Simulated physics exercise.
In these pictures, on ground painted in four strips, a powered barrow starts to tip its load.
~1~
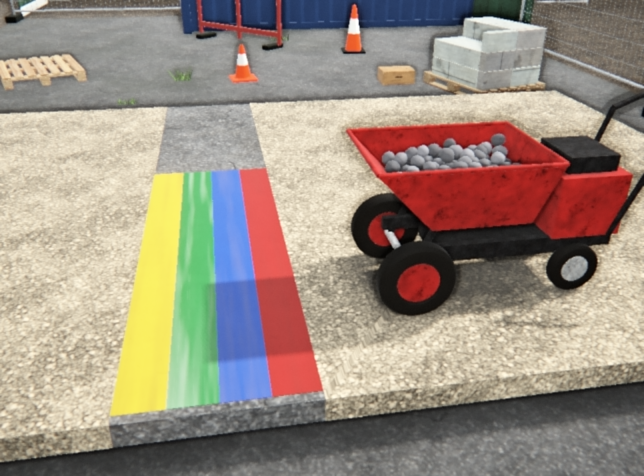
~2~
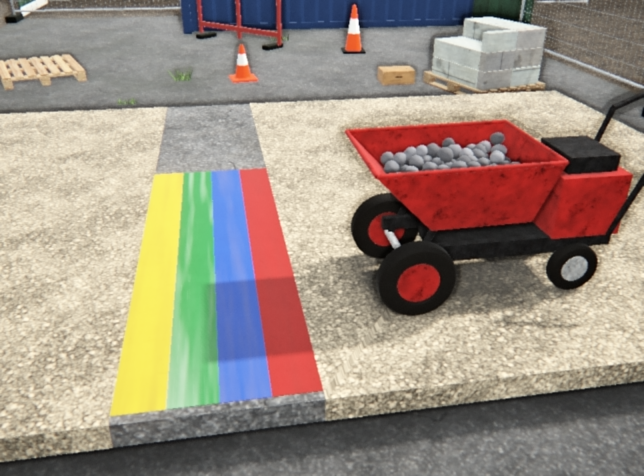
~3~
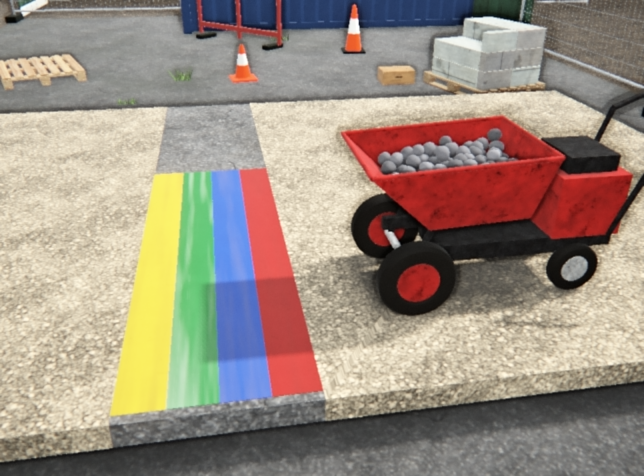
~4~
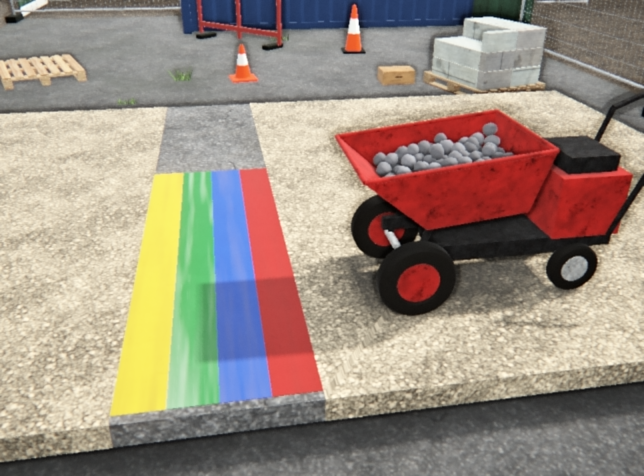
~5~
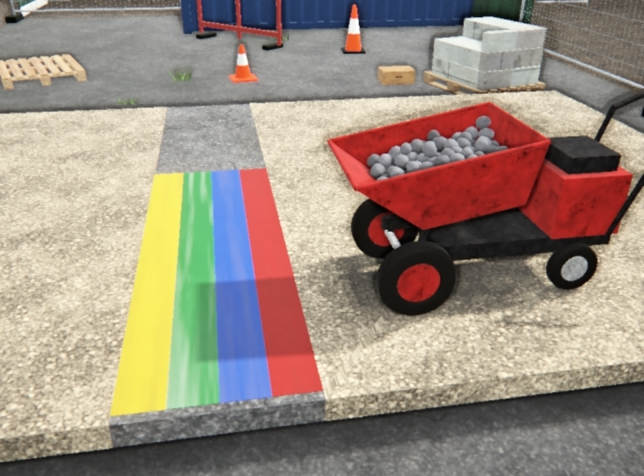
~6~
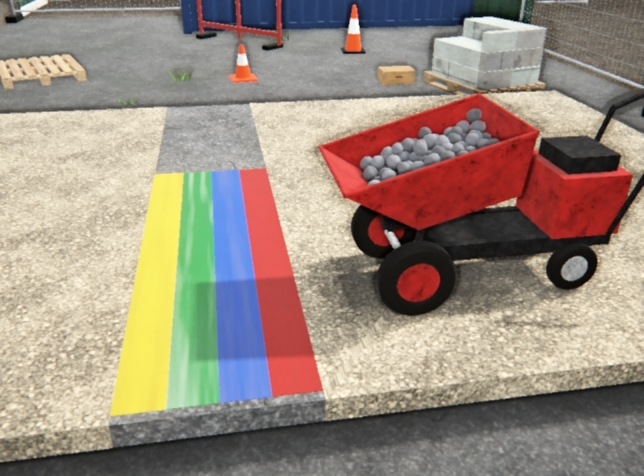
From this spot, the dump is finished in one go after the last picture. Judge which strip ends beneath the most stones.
Beneath the most stones: The blue strip.
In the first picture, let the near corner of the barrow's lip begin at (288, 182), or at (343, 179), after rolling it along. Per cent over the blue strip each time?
That works out to 0 per cent for the first position and 30 per cent for the second.
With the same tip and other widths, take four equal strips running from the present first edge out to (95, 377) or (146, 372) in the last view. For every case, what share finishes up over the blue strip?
Roughly 40 per cent, then roughly 30 per cent.
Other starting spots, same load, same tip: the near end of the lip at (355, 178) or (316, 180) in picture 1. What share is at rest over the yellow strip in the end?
Position 1 near 20 %, position 2 near 30 %.
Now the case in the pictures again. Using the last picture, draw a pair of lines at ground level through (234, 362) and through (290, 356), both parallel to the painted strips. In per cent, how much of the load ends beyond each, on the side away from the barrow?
That's 50 per cent for the first and 90 per cent for the second.
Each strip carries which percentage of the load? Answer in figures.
The red strip takes 20 per cent, the blue strip 35, the green strip 20 and the yellow strip 10.
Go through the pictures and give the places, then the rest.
The first frame shows lip of the skip (379, 176), level; top of the load (466, 164), round cobbles; red strip (290, 352); blue strip (242, 357); green strip (194, 362); yellow strip (144, 367).
The second frame shows lip of the skip (377, 177), level; top of the load (464, 164).
The third frame shows lip of the skip (373, 179), tipped barely; top of the load (469, 161).
The fourth frame shows lip of the skip (365, 183), tipped a little; top of the load (464, 158).
The fifth frame shows lip of the skip (356, 189), tipped a little; top of the load (470, 154).
The sixth frame shows lip of the skip (346, 196), tipped clearly; top of the load (462, 149); red strip (290, 352); blue strip (242, 357); green strip (194, 362); yellow strip (144, 367).
Just after the last frame, skip tipped steeply; every one in the skip.
A moment on, skip tipped right over; the larger part in the skip; about a tenth over the red strip; about a tenth over the blue strip.
Further on, skip tipped right over; about a tenth in the skip; roughly a quarter over the red strip; roughly a third over the blue strip; roughly a quarter over the green strip; about a tenth over the yellow strip; about a tenth off the paint.
When it is over, skip tipped right over; about a tenth in the skip; roughly a quarter over the red strip; roughly a third over the blue strip; roughly a quarter over the green strip; about a tenth over the yellow strip; about a tenth off the paint.
